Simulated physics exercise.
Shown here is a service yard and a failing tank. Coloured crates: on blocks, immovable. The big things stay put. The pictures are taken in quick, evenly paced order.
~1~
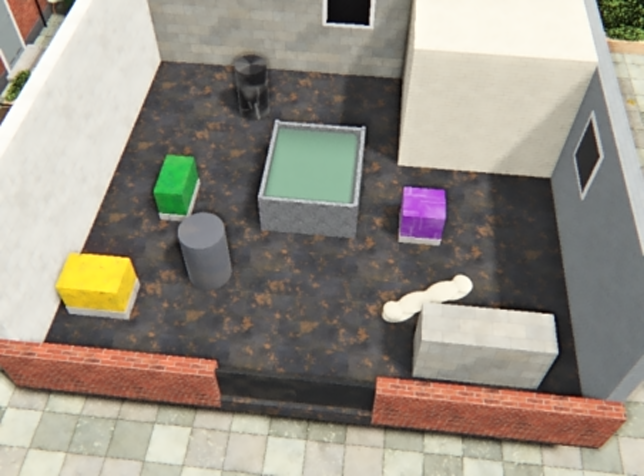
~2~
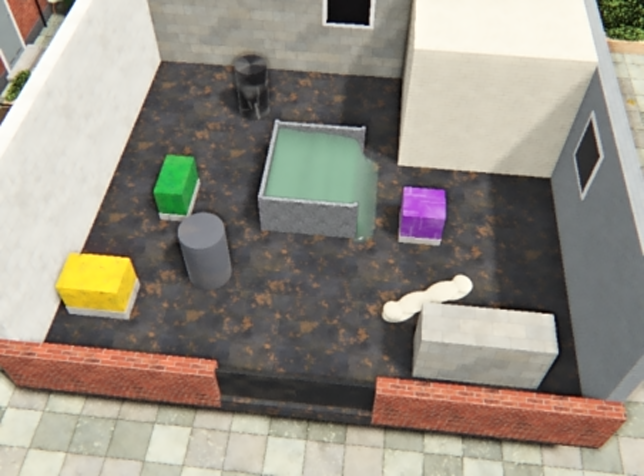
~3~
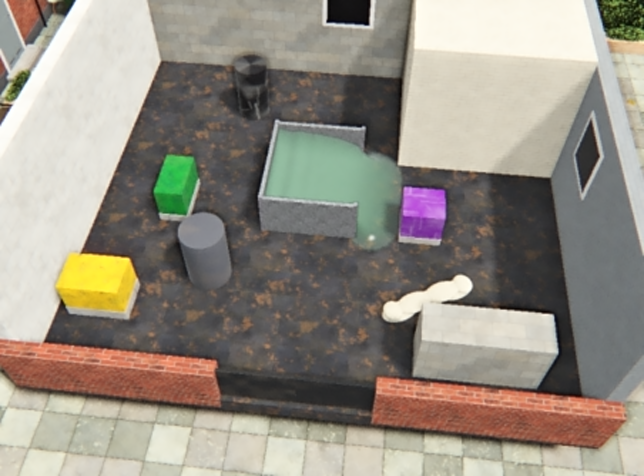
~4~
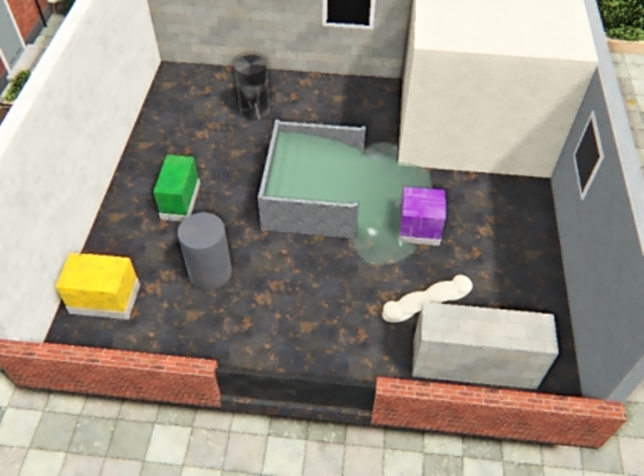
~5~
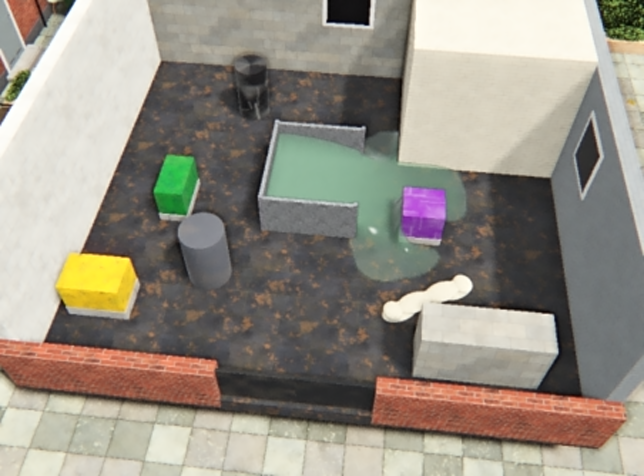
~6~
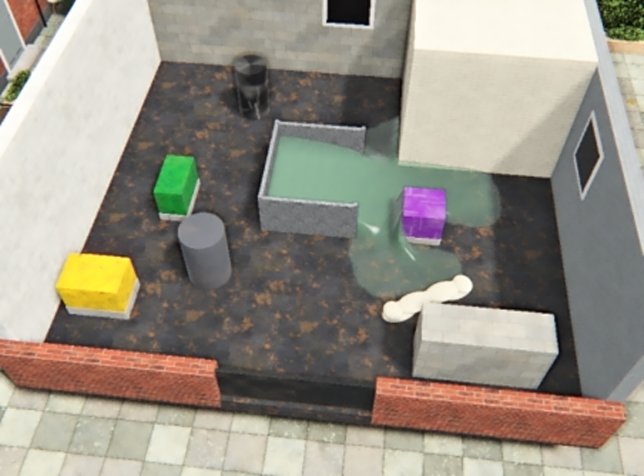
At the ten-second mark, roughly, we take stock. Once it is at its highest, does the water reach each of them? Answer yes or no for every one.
Purple crate: Yes, it gets wet; yellow crate: No, it stays dry; green crate: No, it stays dry.
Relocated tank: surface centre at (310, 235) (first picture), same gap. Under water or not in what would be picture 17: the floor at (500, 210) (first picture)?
My call is that the spot is drenched.
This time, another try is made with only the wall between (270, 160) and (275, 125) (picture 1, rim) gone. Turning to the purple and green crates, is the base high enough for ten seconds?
Log: Purple crate stays clear; green crate is doused.
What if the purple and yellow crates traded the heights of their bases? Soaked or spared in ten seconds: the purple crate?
Verdict on the purple crate: It gets flooded.
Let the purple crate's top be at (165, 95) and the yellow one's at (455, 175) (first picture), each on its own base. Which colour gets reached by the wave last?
Answer: The crate marked green.
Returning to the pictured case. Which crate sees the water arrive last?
It's the green one.
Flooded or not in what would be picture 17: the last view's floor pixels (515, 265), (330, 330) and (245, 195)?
In that order: Under water, covered, not flooded.
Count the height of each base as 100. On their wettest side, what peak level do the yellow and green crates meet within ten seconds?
I'd say 70 per cent for the first one and 30 per cent for the second.
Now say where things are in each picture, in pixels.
In the first picture, the tank at (314, 165) is whole and still.
In the second picture, water pours out at (356, 189) and has run to (364, 160).
In the third picture, the front is at (386, 159), out from the gap at (356, 189).
In the fourth picture, water pours out at (356, 190) and has run to (396, 149).
In the fifth picture, water pours out at (356, 191) and has run to (457, 176).
In the sixth picture, water pours out at (356, 191) and has run to (493, 189).
A moment on, water covers 20 % of the floor; the purple crate water round its plinth, the yellow crate not reached, the green crate not reached.
Next, water covers 35 % of the floor; the purple crate water round its plinth, the yellow crate not reached, the green crate not reached.
Then, water covers 50 % of the floor; the purple crate water round its plinth, the yellow crate not reached, the green crate not reached.
Later, water covers 65 % of the floor; the purple crate water round its plinth, the yellow crate water round its plinth, the green crate not reached.
In the end, water covers 90 % of the floor; the purple crate was topped, the yellow crate stayed above the water, the green crate stayed above the water.
